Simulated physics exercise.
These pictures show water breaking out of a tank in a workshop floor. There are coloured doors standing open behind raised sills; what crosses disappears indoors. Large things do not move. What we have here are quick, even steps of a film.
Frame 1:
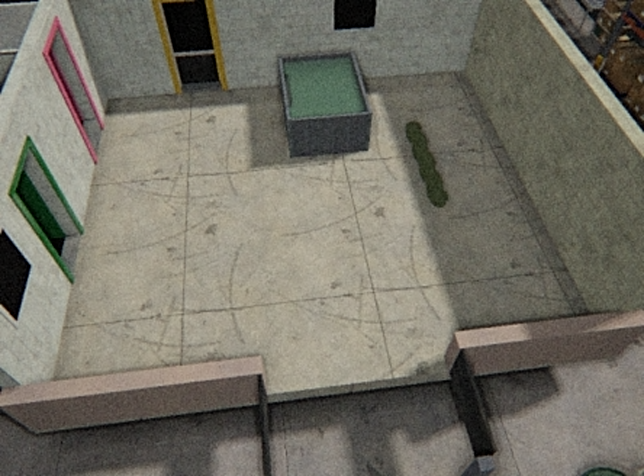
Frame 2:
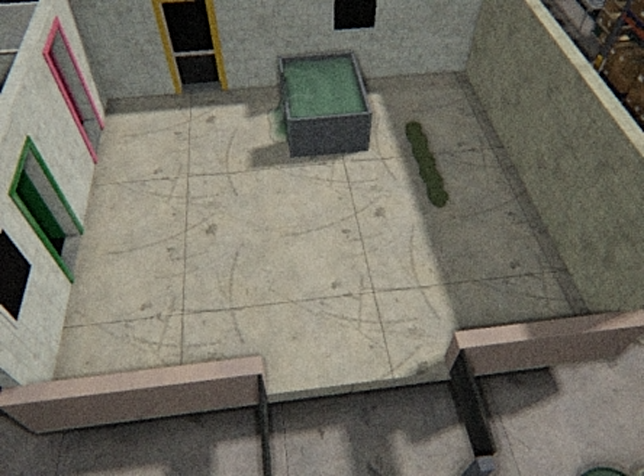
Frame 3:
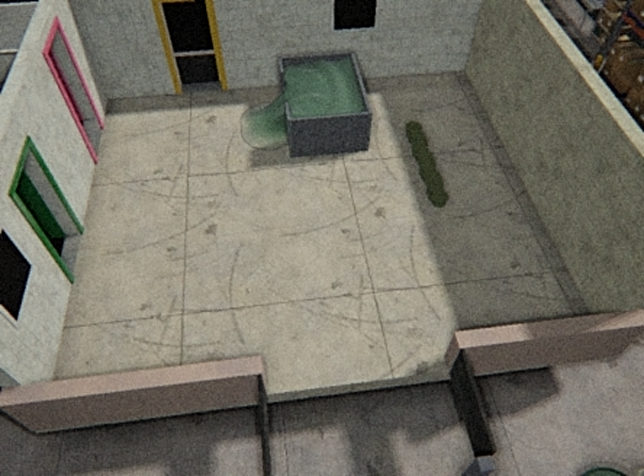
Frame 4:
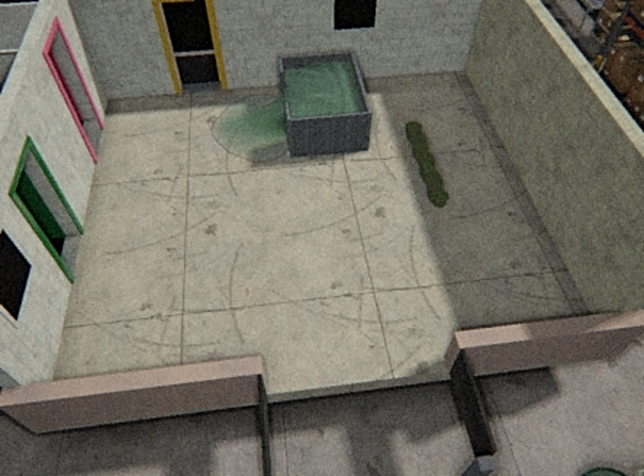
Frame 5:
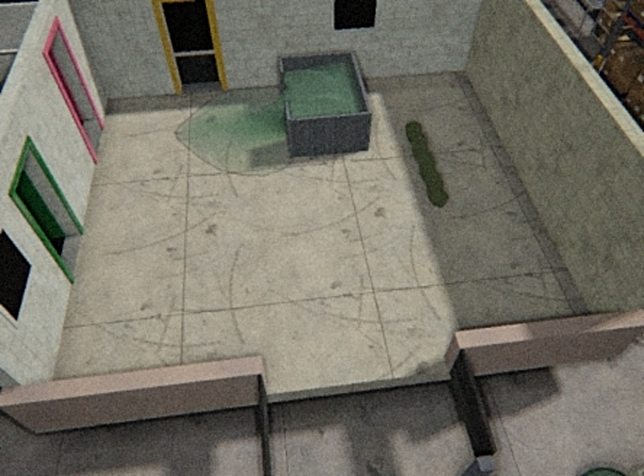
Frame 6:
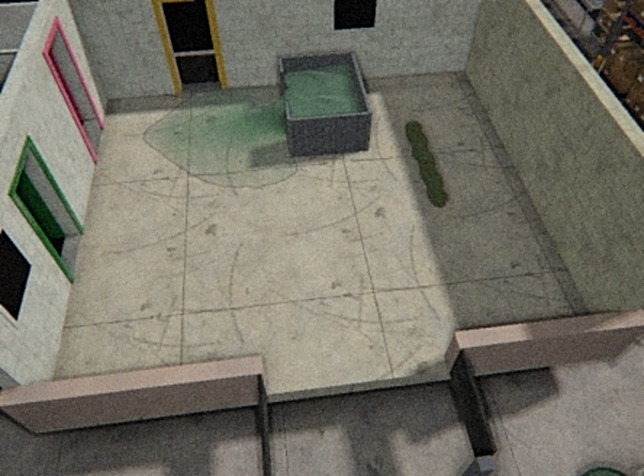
Green water broke out of the left side of a square tank near the back wall and spread steadily leftward across the pale floor in a widening puddle, while everything else stayed still.
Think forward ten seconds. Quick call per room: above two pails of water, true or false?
Yellow door: True; pink door: False; green door: True.
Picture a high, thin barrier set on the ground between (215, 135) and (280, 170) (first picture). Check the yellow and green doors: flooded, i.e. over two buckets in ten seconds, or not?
The yellow door exceeds it; the green door falls short.
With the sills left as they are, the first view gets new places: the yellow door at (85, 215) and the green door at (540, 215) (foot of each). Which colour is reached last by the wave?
Dead last is the green door.
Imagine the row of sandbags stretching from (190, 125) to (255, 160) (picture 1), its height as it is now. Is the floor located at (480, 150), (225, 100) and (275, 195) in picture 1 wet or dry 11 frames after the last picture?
I reckon it goes left untouched, then waterlogged, then waterlogged.
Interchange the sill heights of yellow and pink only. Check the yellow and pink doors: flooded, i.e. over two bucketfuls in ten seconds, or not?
With the sills exchanged, the yellow one falls below the cutoff while the pink one beats the cutoff.
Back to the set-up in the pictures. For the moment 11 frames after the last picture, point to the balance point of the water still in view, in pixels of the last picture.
At roughly (232, 136).
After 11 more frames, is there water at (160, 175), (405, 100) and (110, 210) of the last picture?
Taking them as listed, they are waterlogged, spared and waterlogged.
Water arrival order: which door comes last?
The green one.
A moment on, water covers 25 % of the floor; the yellow door under two buckets in, the pink door wet at the sill, nothing in, the green door not reached.
Next, water covers 30 % of the floor; the yellow door over two buckets in, the pink door wet at the sill, nothing in, the green door under two buckets in.
Then, water covers 35 % of the floor; the yellow door over two buckets in, the pink door wet at the sill, nothing in, the green door over two buckets in.
Later, water covers 50 % of the floor; the yellow door far over two buckets in, the pink door wet at the sill, nothing in, the green door over two buckets in.
In the end, water covers 75 % of the floor; the yellow door far over two buckets in, the pink door wet at the sill, nothing in, the green door over two buckets in.
